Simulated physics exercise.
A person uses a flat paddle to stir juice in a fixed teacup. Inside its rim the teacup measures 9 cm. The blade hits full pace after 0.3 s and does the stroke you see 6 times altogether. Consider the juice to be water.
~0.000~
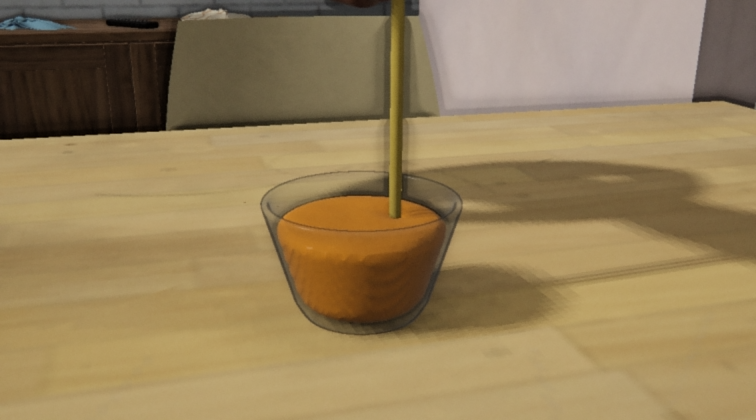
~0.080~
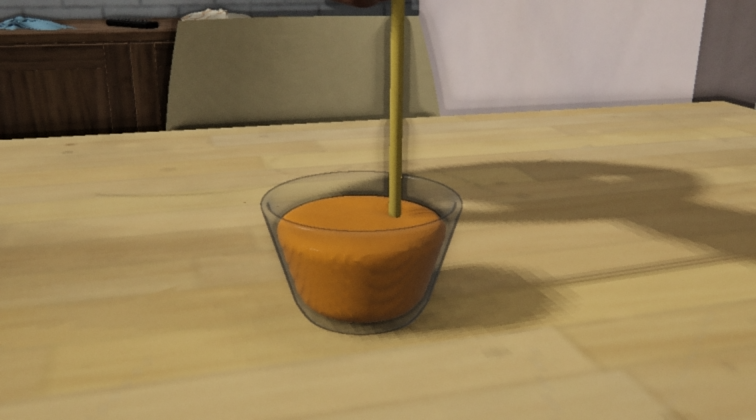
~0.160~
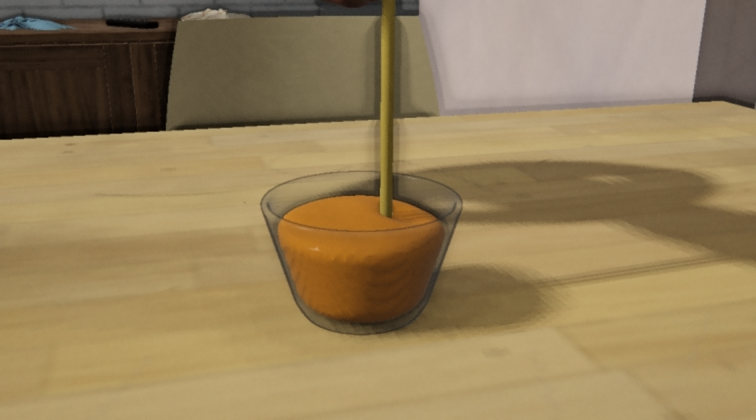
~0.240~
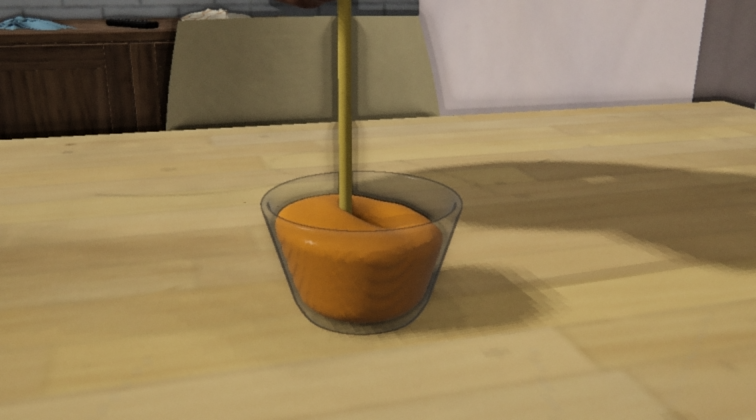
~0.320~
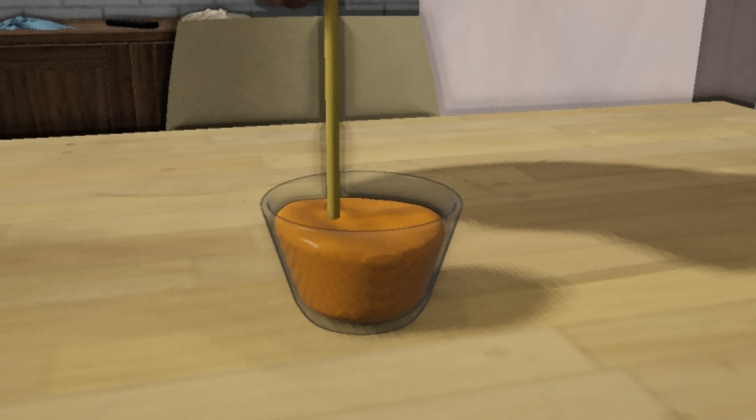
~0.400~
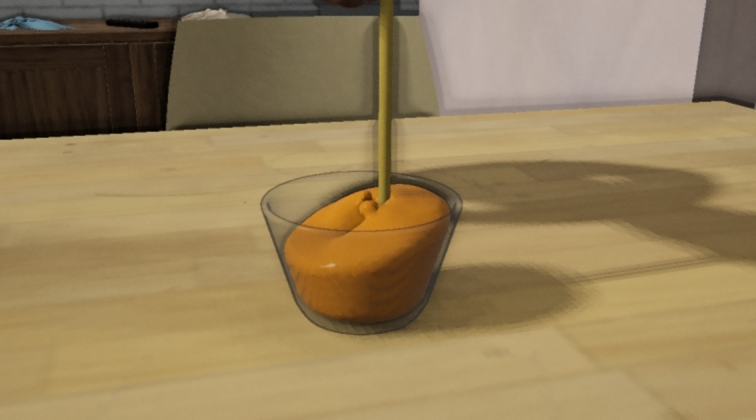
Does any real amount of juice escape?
It fails to contain the liquid.
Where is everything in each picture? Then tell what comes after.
The stem is at (398, 49); the juice meets the walls at (277, 229) and (442, 216); the rim runs from (264, 211) to (453, 195), in the first frame.
The stem is at (397, 49); the juice meets the walls at (277, 230) and (442, 215), in the second frame.
The stem is at (388, 49); the juice meets the walls at (278, 229) and (441, 218), in the third frame.
The stem is at (345, 50); the juice meets the walls at (275, 222) and (439, 223), in the fourth frame.
The stem is at (332, 50); the juice meets the walls at (273, 221) and (441, 212), in the fifth frame.
The stem is at (386, 49); the juice meets the walls at (284, 248) and (447, 197), in the sixth frame.
Then, 0.82 s in, 5 ml is over the rim.
Then, 1.24 s in, 11 ml is over the rim.
Then, 1.65 s in, 13 ml is over the rim.
Then, 2.07 s in, 13 ml is over the rim.
Finally, 13 ml is over the rim.
